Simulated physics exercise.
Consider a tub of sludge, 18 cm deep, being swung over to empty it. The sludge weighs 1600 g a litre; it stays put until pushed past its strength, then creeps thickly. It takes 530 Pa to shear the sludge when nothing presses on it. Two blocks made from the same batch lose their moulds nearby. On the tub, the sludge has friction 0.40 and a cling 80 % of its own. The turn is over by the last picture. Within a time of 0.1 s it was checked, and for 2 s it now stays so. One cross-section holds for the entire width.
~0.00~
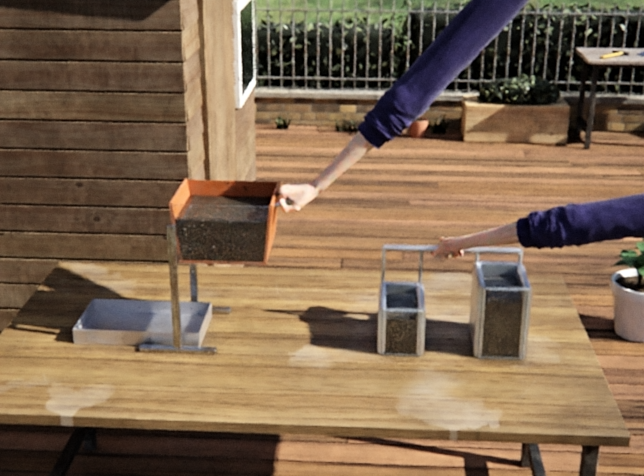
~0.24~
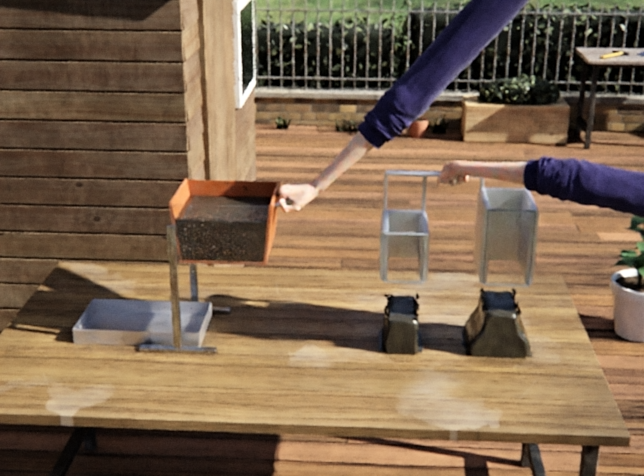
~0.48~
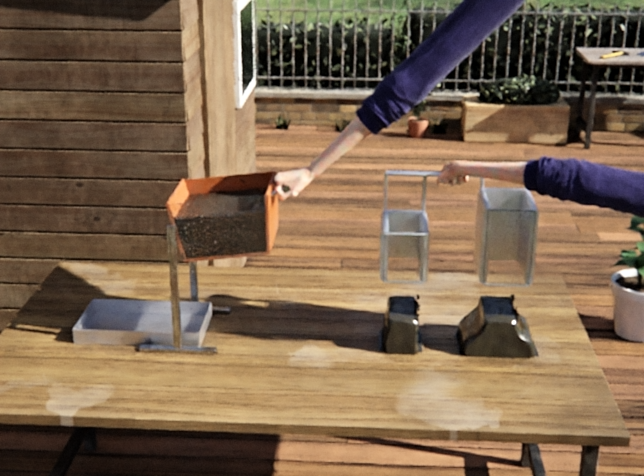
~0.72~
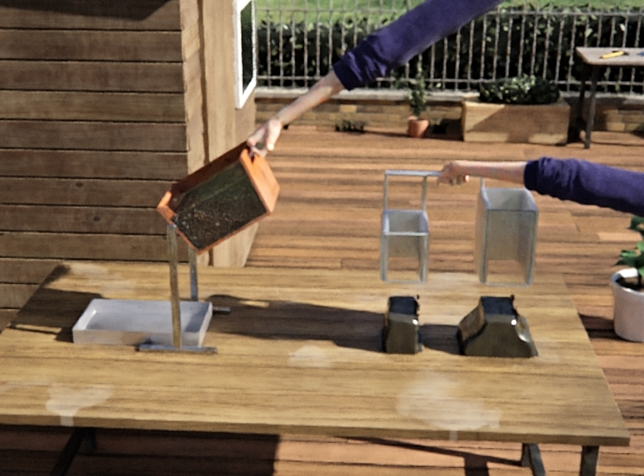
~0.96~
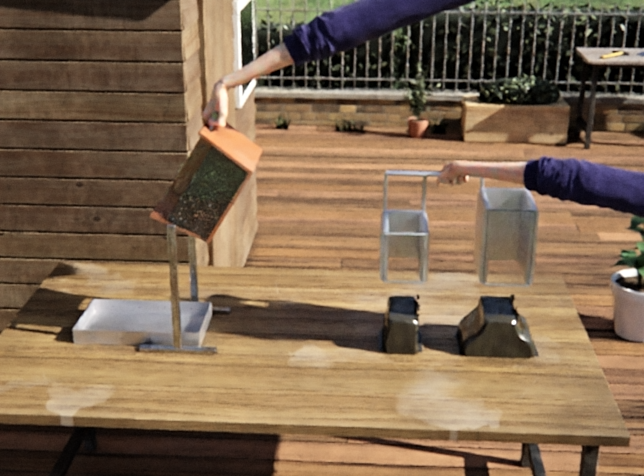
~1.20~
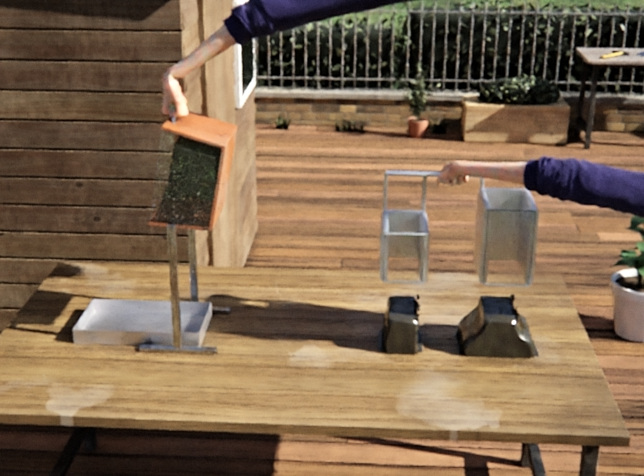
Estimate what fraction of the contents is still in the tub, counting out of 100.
Roughly 51 out of 100.
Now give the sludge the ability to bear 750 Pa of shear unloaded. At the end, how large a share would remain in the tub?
Around 85 per cent.
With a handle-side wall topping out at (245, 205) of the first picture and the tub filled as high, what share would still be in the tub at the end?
I'd put it at close to 95 per cent.
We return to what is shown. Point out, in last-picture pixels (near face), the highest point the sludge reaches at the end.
I'd point to somewhere around (194, 191).
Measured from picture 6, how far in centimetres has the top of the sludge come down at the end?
Roughly 14 cm.
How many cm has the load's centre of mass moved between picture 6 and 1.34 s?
Distance: About 5 cm.
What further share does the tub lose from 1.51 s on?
Later share of the load: Approx. 14 %.
After 1.34 s, the tub is at 79 degrees and holds 92 %.
After 1.51 s, the tub is at 79 degrees and holds 65 %.
After 1.68 s, the tub is at 79 degrees and holds 51 %.
After 1.85 s, the tub is at 79 degrees and holds 51 %.
After 3.20 s, at the end, the tub is at 79 degrees and holds 51 %.
